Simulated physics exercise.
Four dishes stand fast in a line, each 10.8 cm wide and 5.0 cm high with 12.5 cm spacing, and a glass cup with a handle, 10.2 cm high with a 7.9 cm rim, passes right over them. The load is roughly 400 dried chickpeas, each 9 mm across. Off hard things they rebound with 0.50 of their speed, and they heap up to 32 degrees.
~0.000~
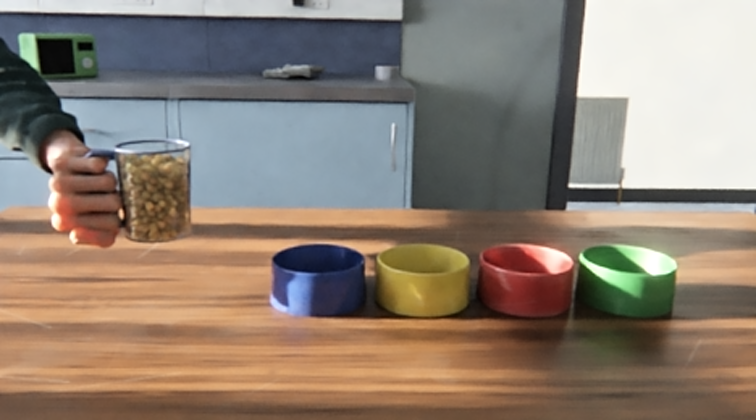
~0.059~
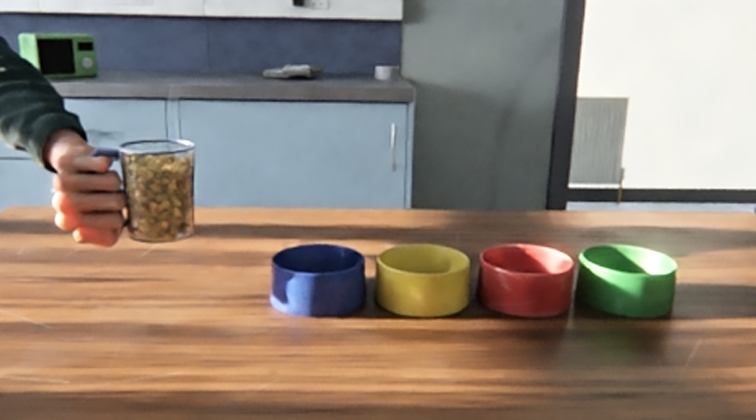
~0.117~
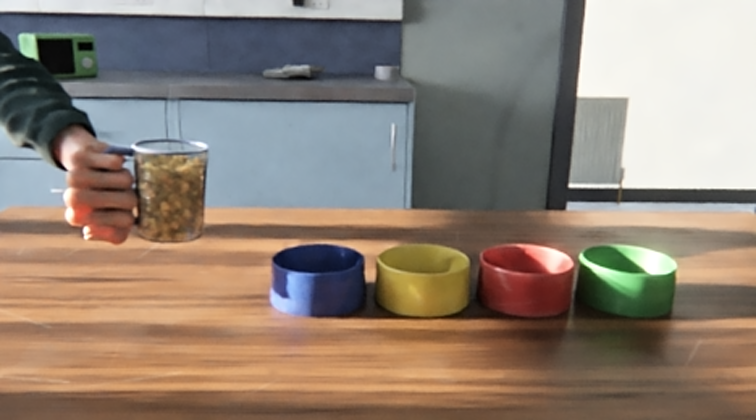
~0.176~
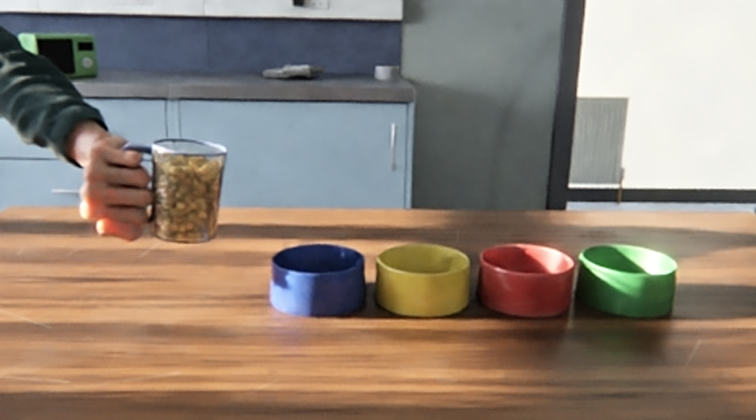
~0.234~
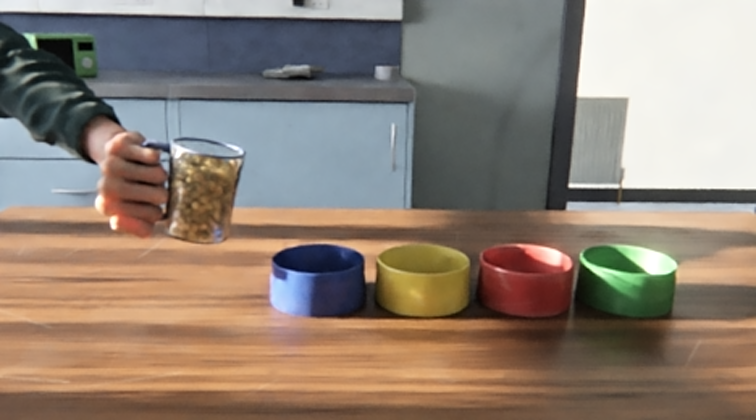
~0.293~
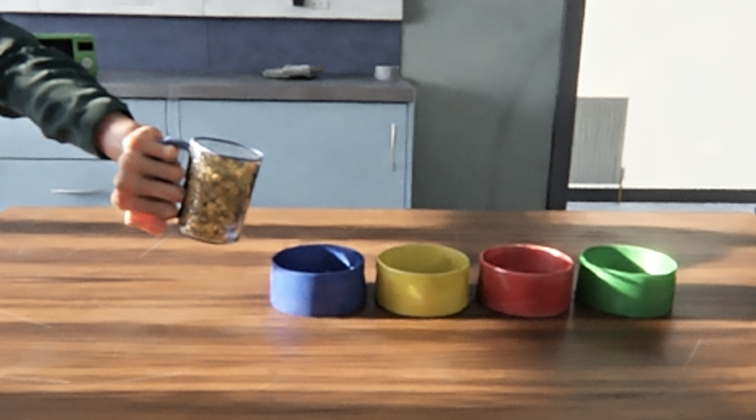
In a kitchen, a hand moves a glass cup of chickpeas right, gradually tilting it rightward.
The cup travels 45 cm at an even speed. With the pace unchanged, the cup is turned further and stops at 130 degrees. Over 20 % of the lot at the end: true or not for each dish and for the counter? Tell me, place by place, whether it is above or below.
Red dish: Below the mark; blue dish: Below the mark; green dish: Above the mark; yellow dish: Below the mark; counter: Above the mark.
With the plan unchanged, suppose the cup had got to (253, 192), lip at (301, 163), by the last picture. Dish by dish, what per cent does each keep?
In the end red holds 10, blue holds 0, green holds 50, yellow holds 0.
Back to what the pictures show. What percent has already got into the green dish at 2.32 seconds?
Around 55 in a hundred by then.
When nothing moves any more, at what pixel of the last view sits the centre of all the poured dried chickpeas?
In the last view, approximately (597, 290).
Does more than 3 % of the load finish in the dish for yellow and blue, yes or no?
As for yellow, not so, and as for blue, not so.
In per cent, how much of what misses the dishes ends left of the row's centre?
0 per cent.
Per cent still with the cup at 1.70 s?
Somewhere near 75 per cent of the load.
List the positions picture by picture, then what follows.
Cup at (156, 191), tilt 0 degrees, lip at (188, 147), moved 0.0 cm; middle of the pieces at (160, 197); blue dish at (318, 258); yellow dish at (423, 259); red dish at (526, 259); green dish at (628, 260), in the first frame.
Cup at (160, 191), tilt 1 degrees, lip at (193, 148), moved 0.4 cm; middle of the pieces at (164, 197), in the second frame.
Cup at (171, 191), tilt 4 degrees, lip at (207, 149), moved 1.7 cm; middle of the pieces at (175, 197), in the third frame.
Cup at (187, 191), tilt 7 degrees, lip at (226, 152), moved 3.5 cm; middle of the pieces at (190, 198), in the fourth frame.
Cup at (202, 191), tilt 11 degrees, lip at (244, 155), moved 5.3 cm; middle of the pieces at (205, 198), in the fifth frame.
Cup at (218, 191), tilt 15 degrees, lip at (262, 158), moved 7.1 cm; middle of the pieces at (221, 198); blue dish at (318, 258); yellow dish at (423, 259); red dish at (526, 259); green dish at (628, 260). Its pace works out near 65 degrees a second; the hand travels 30 cm a second, in the sixth frame.
After 1.14 s, tilt 68 degrees; cup holds 100 %.
After 1.70 s, tilt 104 degrees; cup holds 75 %, green 20 %.
After 2.32 s, tilt 130 degrees; cup holds 0 %, red 10 %, green 55 %.
At rest (2.8 s), red 10 %, blue 0 %, green 55 %, yellow 0 %, counter 35 %.
